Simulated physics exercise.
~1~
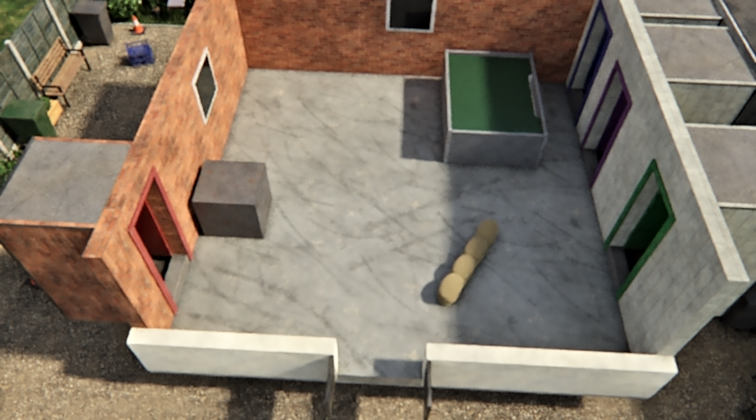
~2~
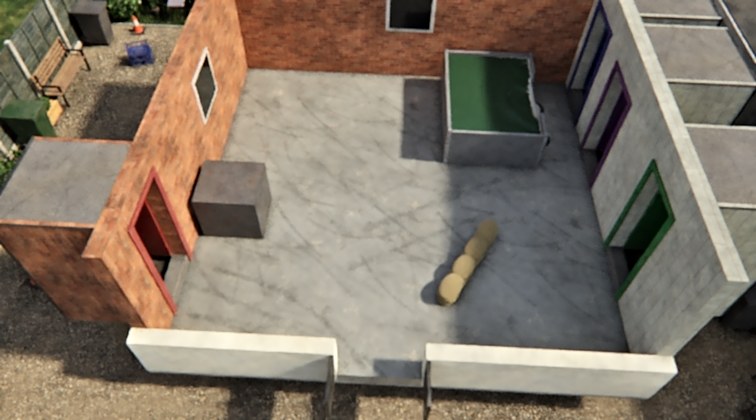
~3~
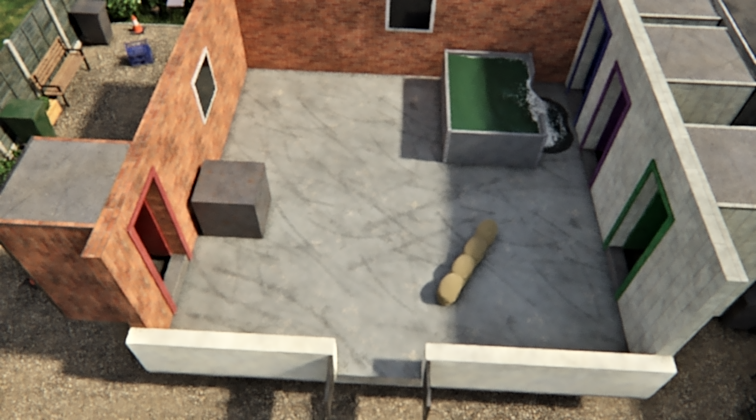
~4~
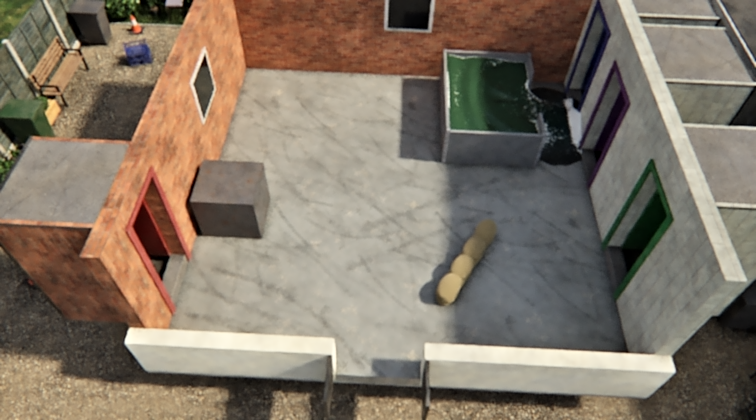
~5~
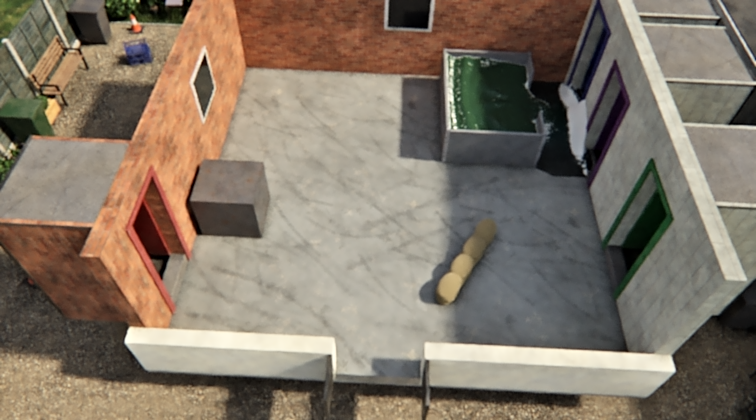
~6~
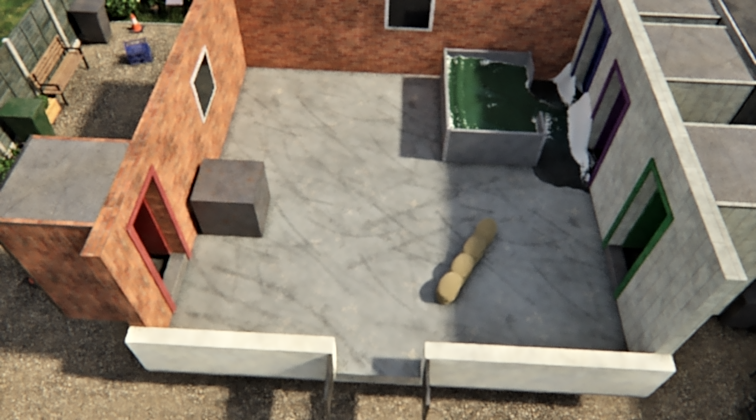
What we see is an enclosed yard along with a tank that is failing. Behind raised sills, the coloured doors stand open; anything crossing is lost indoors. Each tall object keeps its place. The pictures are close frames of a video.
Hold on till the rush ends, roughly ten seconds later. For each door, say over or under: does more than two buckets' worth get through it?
In order: The green door will not top two buckets, the red door will not top two buckets, the blue door will top two buckets, the purple door will top two buckets.
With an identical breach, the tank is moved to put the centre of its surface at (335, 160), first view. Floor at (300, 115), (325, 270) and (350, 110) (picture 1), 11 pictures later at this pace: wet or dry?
One after the other: Untouched, untouched, untouched.
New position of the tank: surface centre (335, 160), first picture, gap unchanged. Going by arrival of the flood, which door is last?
It's the red door.
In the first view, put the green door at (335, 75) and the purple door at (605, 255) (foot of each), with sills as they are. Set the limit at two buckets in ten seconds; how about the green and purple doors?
Green door: Falls short. Purple door: Falls short.
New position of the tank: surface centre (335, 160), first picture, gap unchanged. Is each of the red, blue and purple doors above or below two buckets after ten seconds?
Well, the red door remains below, the blue door remains below, and the purple door tops the threshold.
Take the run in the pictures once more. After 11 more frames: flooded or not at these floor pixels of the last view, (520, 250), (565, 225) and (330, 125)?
As listed, the points end up soaked, soaked and high and dry.
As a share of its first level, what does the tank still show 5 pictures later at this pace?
64 % or so.
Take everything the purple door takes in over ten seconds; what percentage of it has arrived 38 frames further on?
Near 90 per cent, give or take.
A moment on, water covers 10 % of the floor; the green door not reached, the red door not reached, the blue door far over two buckets in, the purple door over two buckets in.
Next, water covers 25 % of the floor; the green door wet at the sill, nothing in, the red door not reached, the blue door far over two buckets in, the purple door over two buckets in.
Then, water covers 40 % of the floor; the green door wet at the sill, nothing in, the red door not reached, the blue door far over two buckets in, the purple door far over two buckets in.
Later, water covers 60 % of the floor; the green door wet at the sill, nothing in, the red door not reached, the blue door far over two buckets in, the purple door far over two buckets in.
In the end, water covers 75 % of the floor; the green door wet at the sill, nothing in, the red door wet at the sill, nothing in, the blue door far over two buckets in, the purple door far over two buckets in.
